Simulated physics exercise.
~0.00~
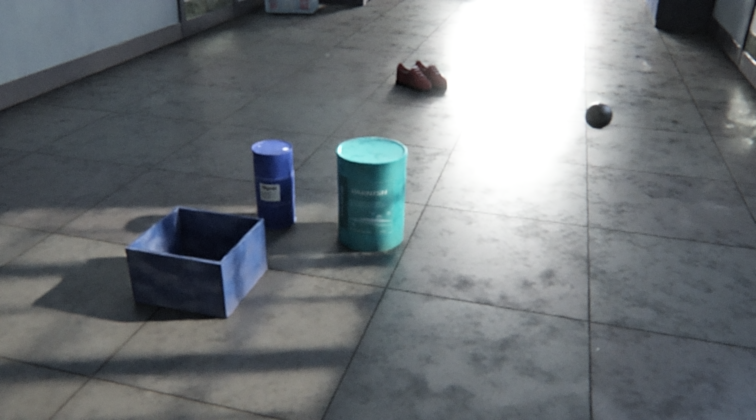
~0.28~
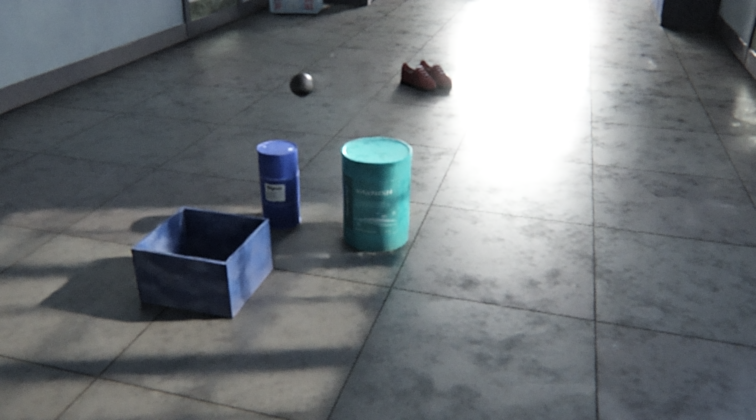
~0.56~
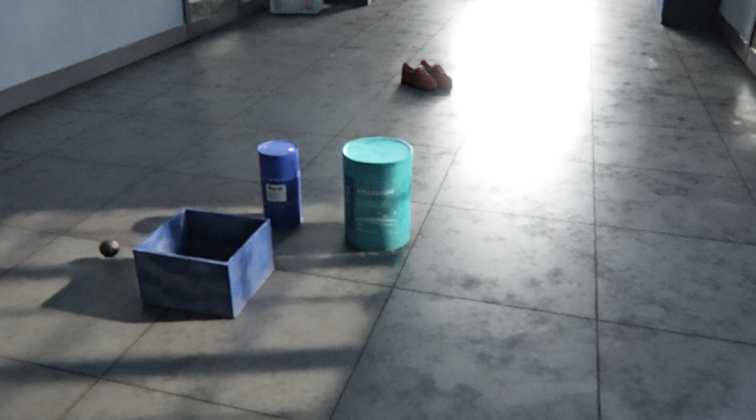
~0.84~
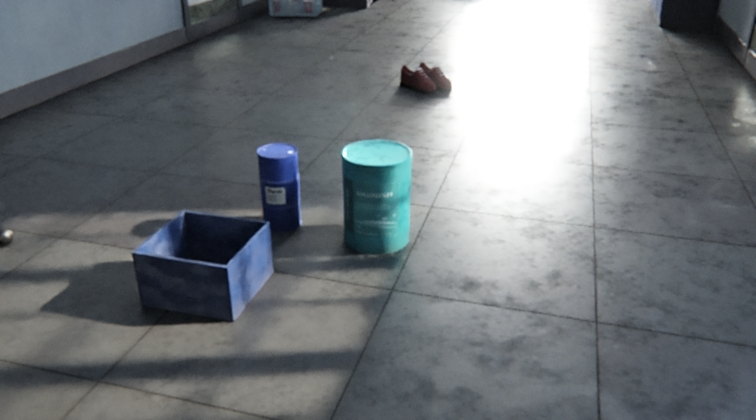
A blue open box sat on a sunlit tiled floor beside a turquoise pail and a blue canister, with reddish-brown shoes behind, as a black ball flew leftward past them, dropped beyond the box, and ended outside it at the far left edge.
